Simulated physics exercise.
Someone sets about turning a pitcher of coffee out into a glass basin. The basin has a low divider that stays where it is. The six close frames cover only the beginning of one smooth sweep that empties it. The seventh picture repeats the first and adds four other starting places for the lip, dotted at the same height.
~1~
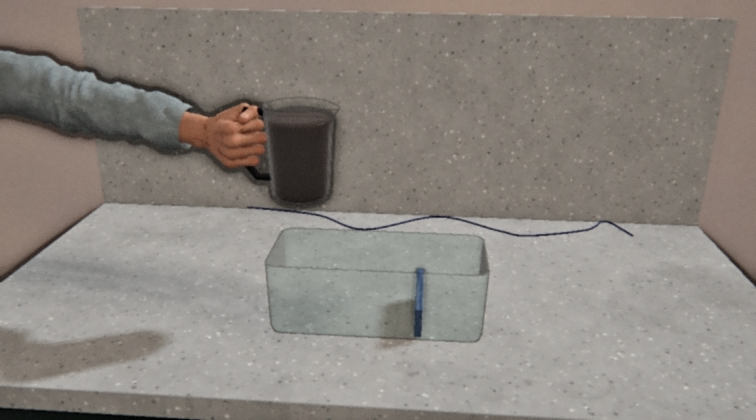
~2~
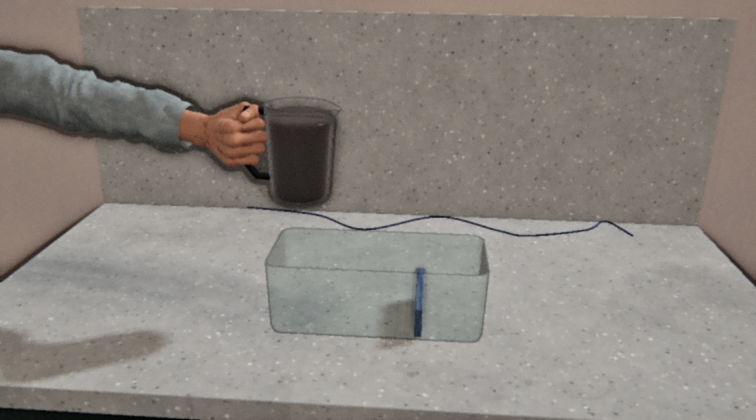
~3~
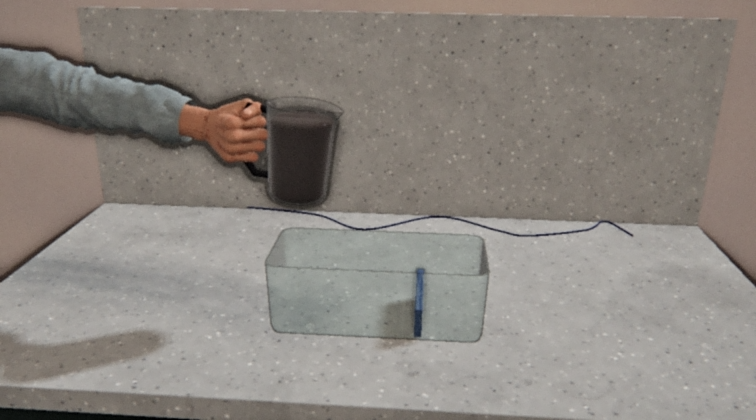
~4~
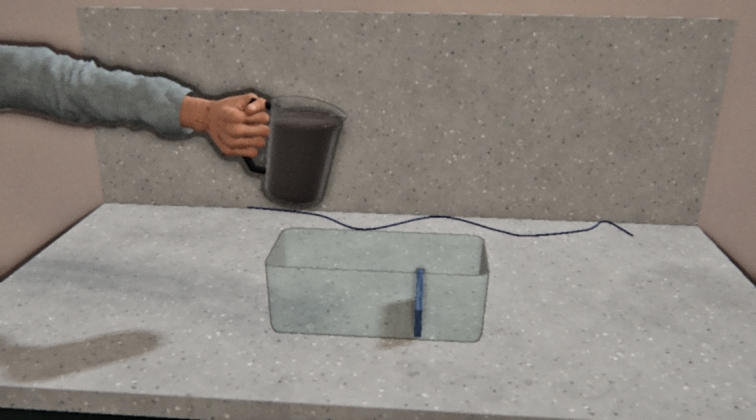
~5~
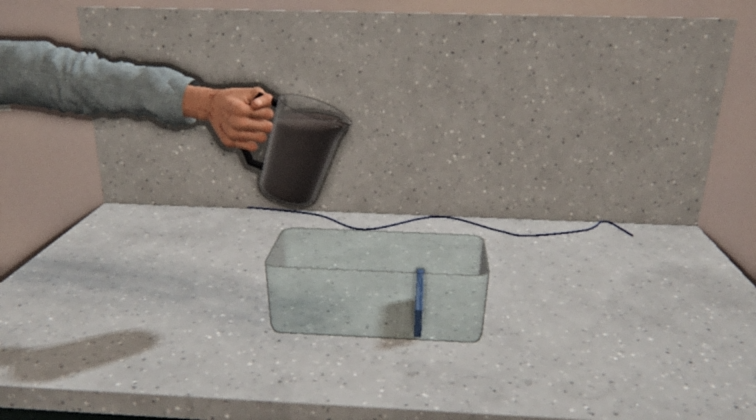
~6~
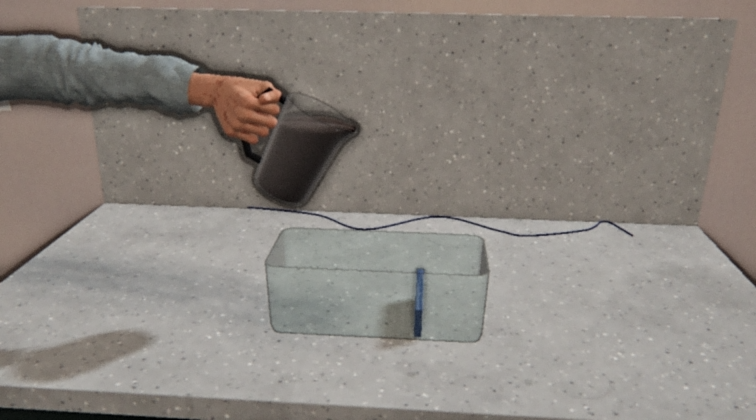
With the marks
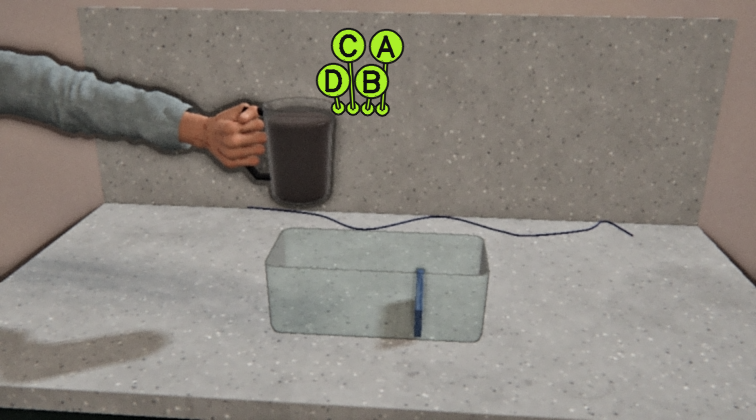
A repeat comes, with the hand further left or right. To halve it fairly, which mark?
C.
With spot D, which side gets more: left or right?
The left side.
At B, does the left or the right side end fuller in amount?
The right one.
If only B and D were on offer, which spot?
That would be B.
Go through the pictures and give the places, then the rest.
The first frame shows upright, lip at (339, 107); basin from (271, 329) to (482, 340); top of the wall at (420, 288); nothing has left yet.
The second frame shows upright, lip at (340, 108); nothing has left yet.
The third frame shows tipped about 5°, lip at (343, 111); nothing has left yet.
The fourth frame shows tipped about 11°, lip at (347, 116); nothing has left yet.
The fifth frame shows tipped about 18°, lip at (351, 123); nothing has left yet.
The sixth frame shows tipped about 27°, lip at (356, 132); nothing has left yet.
On the marked copy, A at (382, 109); B at (367, 108); C at (353, 108); D at (338, 107).
Choosing A, about 10 % ends left of the wall and 86 % right of it; 3 % is lost outside.
Choosing B, about 13 % ends left of the wall and 85 % right of it.
Choosing C, about 54 % ends left of the wall and 45 % right of it.
Choosing D, about 93 % ends left of the wall and 4 % right of it; 3 % is lost outside.
